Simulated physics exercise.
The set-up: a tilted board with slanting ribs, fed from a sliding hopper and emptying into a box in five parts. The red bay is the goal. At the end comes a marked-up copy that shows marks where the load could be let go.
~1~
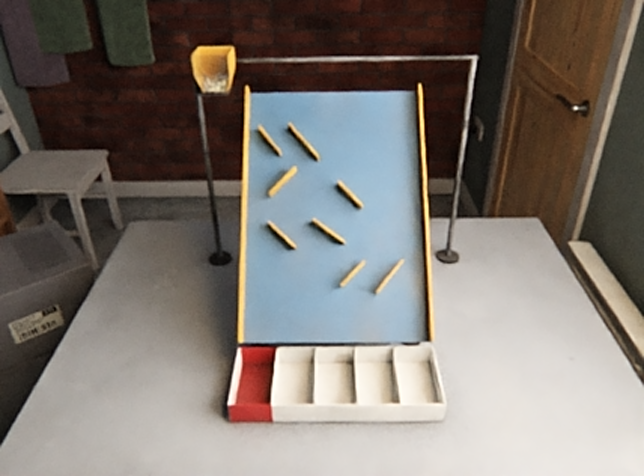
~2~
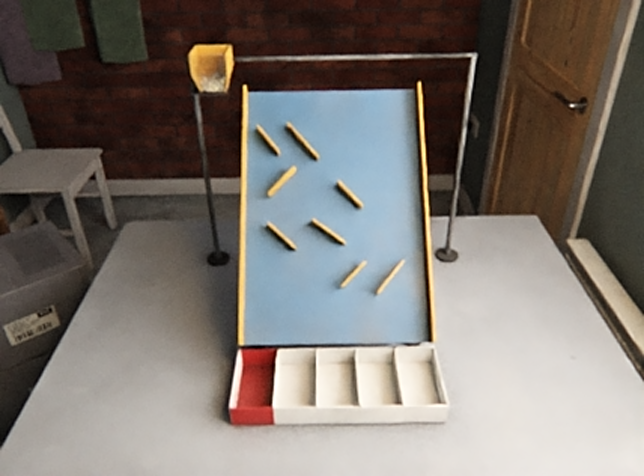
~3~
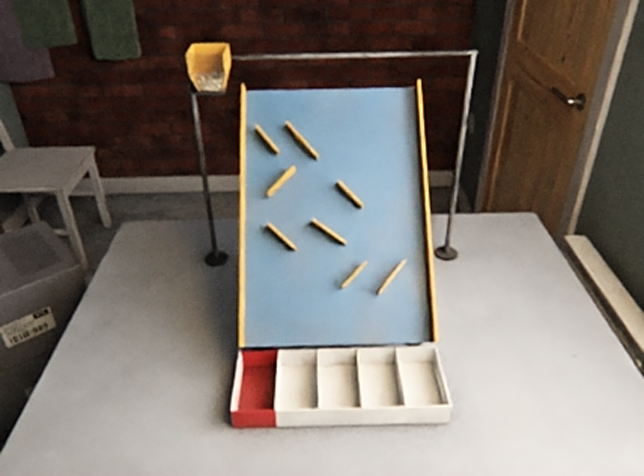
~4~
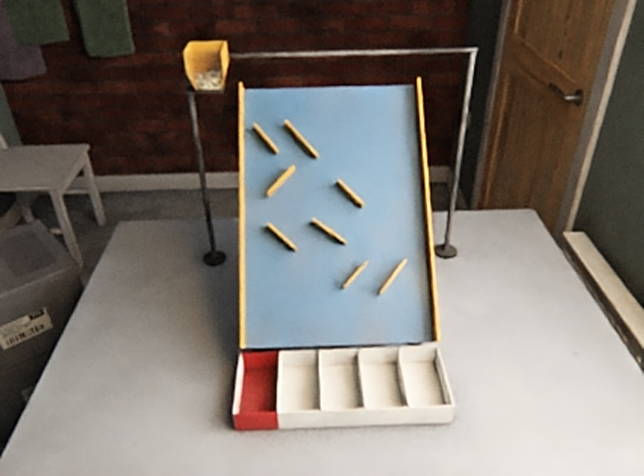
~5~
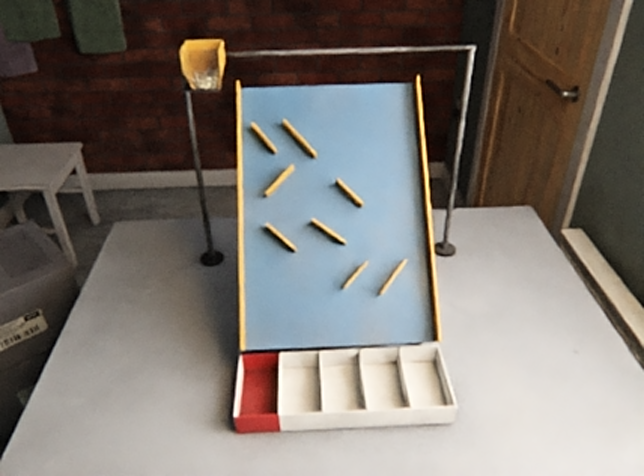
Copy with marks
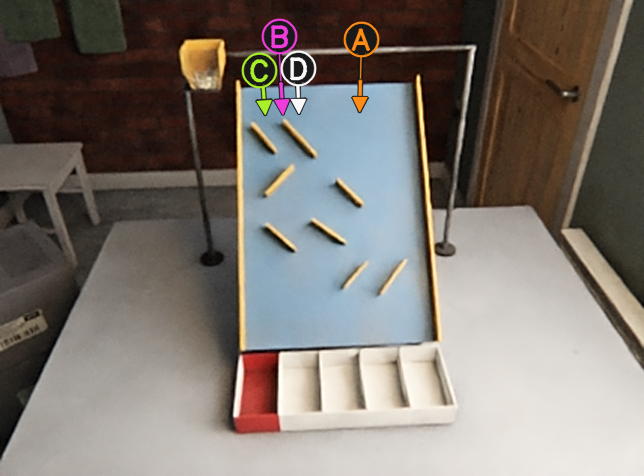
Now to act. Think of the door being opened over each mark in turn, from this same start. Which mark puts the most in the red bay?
Best: C.
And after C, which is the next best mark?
B.
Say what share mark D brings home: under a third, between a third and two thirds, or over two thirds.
It is under a third.
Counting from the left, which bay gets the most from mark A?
The third.
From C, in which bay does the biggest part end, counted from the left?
The first from the left.
On the marked copy, mark A meets the board at (359, 106); mark B meets the board at (282, 109); mark C meets the board at (264, 109); mark D meets the board at (298, 108).
With A, not one piece in the red bay, almost all in other bays.
With B, roughly a third in the red bay, roughly two thirds in other bays, just a few held on the board.
With C, roughly half in the red bay, roughly a third in other bays, about a tenth outside the box.
With D, just a few in the red bay, almost all in other bays.
